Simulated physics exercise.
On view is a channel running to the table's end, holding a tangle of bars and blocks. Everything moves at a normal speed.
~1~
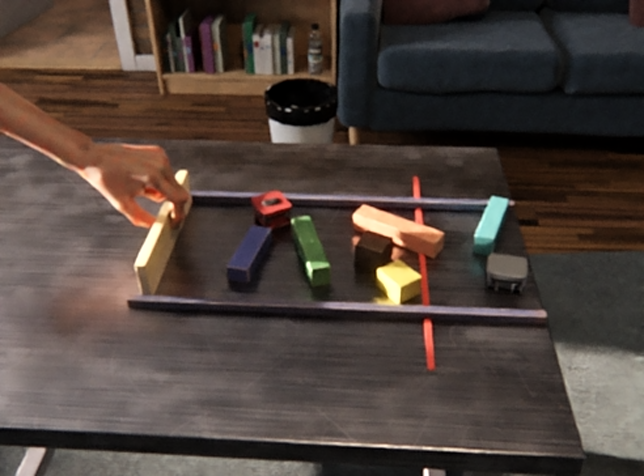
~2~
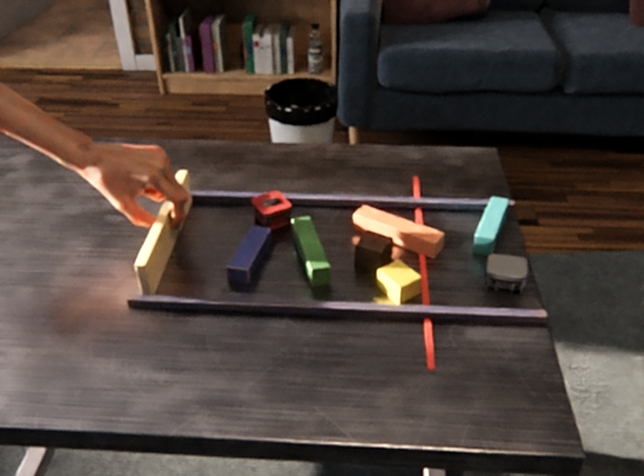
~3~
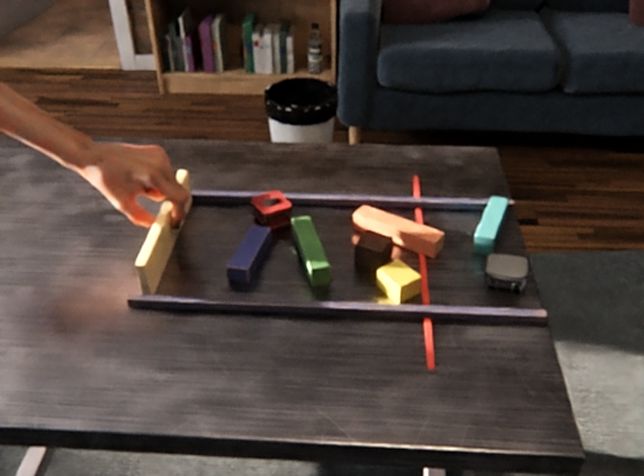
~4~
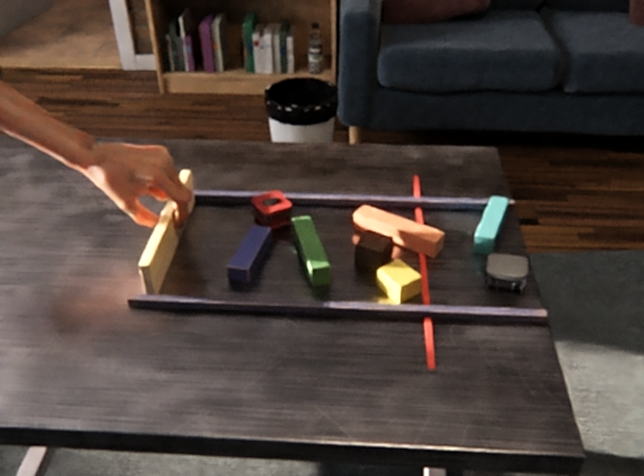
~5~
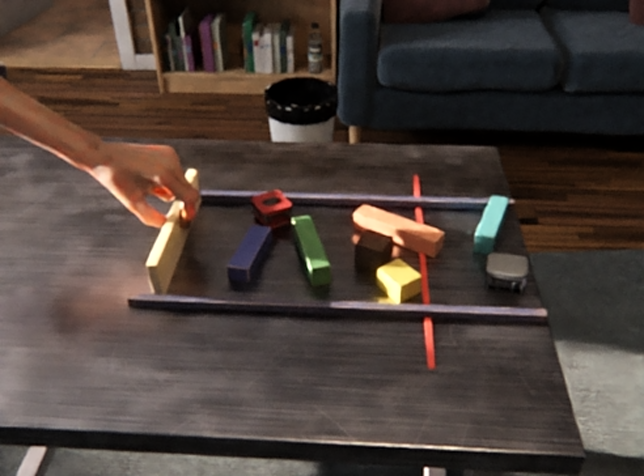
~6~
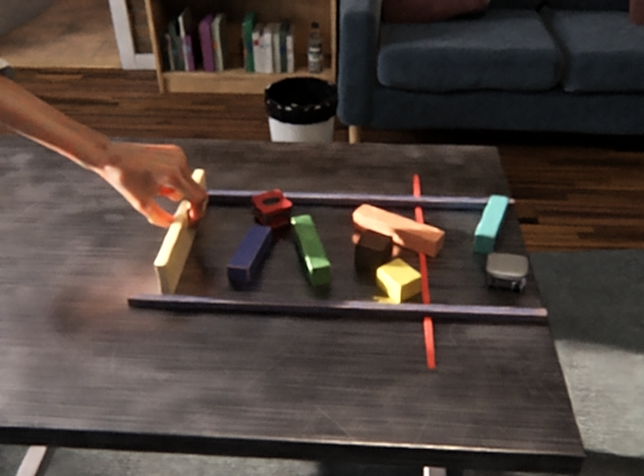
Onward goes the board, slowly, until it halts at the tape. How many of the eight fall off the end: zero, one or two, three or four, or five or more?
So the push knocks none of them off, going by the tape.
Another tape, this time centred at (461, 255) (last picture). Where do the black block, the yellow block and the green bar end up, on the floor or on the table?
The black block holds on; the yellow block stays on; the green bar does not fall.
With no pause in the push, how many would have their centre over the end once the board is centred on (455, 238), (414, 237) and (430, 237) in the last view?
The counts are 2, 0 and 0, in that order.
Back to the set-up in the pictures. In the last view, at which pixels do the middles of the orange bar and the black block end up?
In the last picture the orange bar sits at (494, 232) while the black block sits at (480, 250).
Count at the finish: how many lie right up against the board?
2 are in contact with it.
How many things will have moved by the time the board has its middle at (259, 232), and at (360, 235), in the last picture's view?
Counting first: 2, next 6.
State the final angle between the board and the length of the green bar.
Misalignment: Close to 0°.
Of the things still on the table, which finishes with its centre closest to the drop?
It's the turquoise bar that ends up nearest.
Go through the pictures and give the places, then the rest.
The first frame shows grey case (506, 274); turquoise bar (492, 226); orange bar (398, 231); board (167, 230); tape (422, 256).
The second frame shows turquoise bar (492, 225); blue bar (250, 253).
The third frame shows orange bar (398, 231); black block (374, 250).
The fourth frame shows grey case (506, 274); yellow block (399, 281).
The fifth frame shows turquoise bar (492, 224); board (177, 229).
The sixth frame shows grey case (506, 273); turquoise bar (492, 224); orange bar (398, 230); board (185, 229); tape (422, 254).
Soon after, none off yet; grey case at rest near (506, 273); turquoise bar at rest near (492, 224); orange bar at rest near (398, 230).
Then, none off yet; grey case at rest near (506, 273); turquoise bar at rest near (492, 224); orange bar moving near (403, 230).
Further on, none off yet; grey case at rest near (507, 274); turquoise bar moving near (499, 223); orange bar moved about its own width near (461, 234).
At rest, the number that fall off is zero.
